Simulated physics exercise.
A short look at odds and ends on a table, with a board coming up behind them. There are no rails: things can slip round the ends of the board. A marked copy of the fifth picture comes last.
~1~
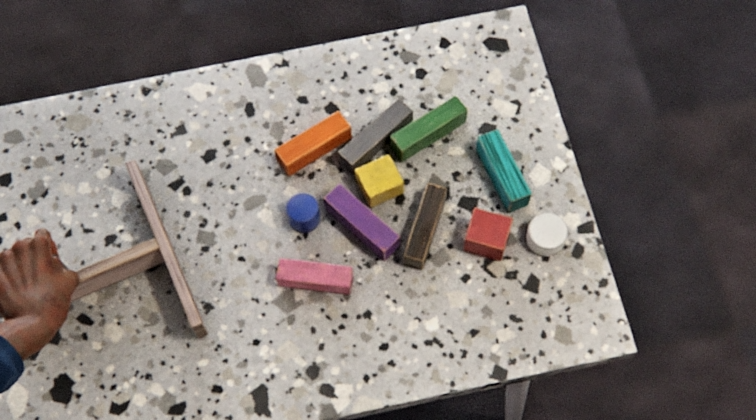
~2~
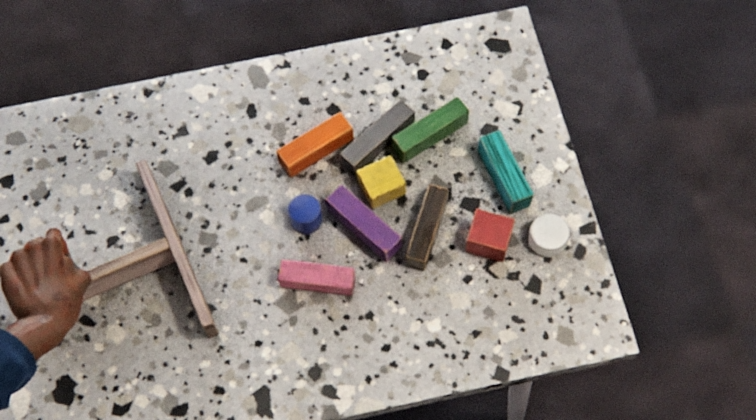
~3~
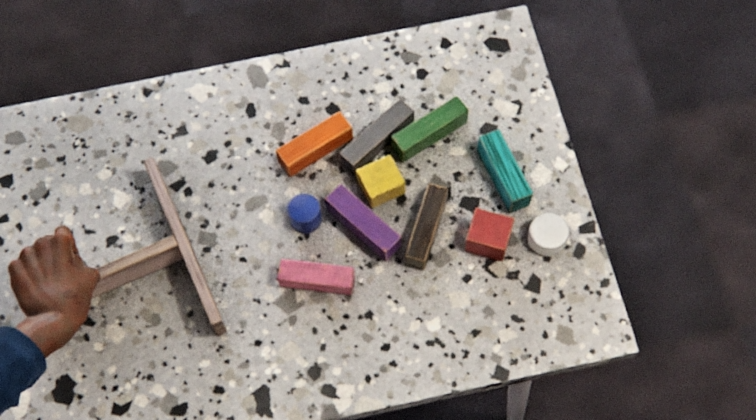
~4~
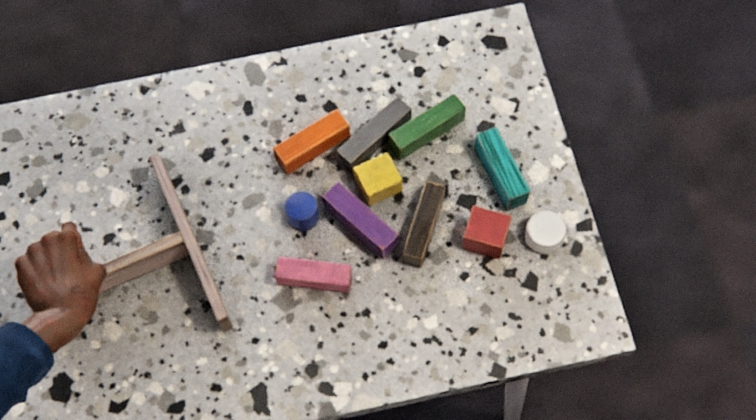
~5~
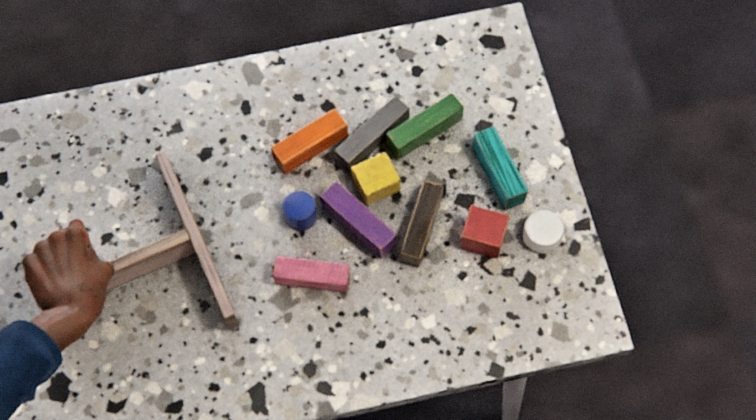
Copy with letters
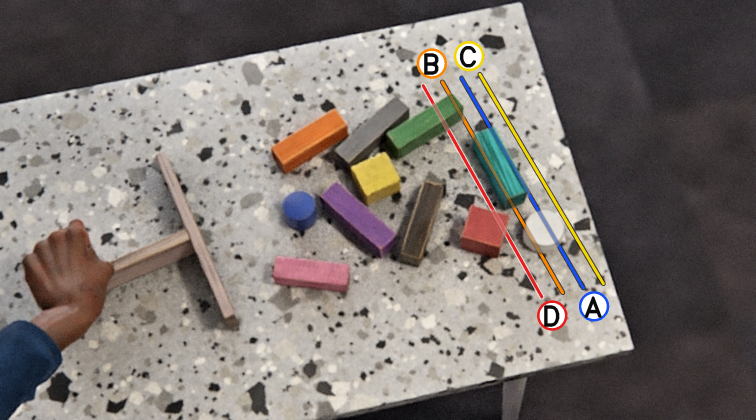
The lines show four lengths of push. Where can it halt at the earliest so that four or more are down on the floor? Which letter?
The first such stop is A.
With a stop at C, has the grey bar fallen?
No.
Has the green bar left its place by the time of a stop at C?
Yes.
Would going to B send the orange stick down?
No.
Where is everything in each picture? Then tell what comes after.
Red block (488, 235); yellow block (379, 181); green bar (429, 129), in the first picture.
Board (173, 240); black bar (427, 227), in the second picture.
Board (180, 238); purple bar (363, 222), in the third picture.
Board (187, 234); blue tin (302, 212), in the fourth picture.
Board (193, 231); turquoise stick (499, 168); grey bar (372, 134); red block (485, 232), in the fifth picture.
On the copy, A at (520, 178); B at (500, 182); C at (539, 174); D at (480, 186).
On A. First, board (312, 207); orange stick (325, 137); pink bar (382, 270).
Then, board (428, 183); white tin (566, 228); turquoise stick (527, 165).
Finally, board (519, 164); turquoise stick over the edge; red block over the edge; four fallen.
By contrast, B drops only three; C drops five, but is farther than needed; D drops only one.
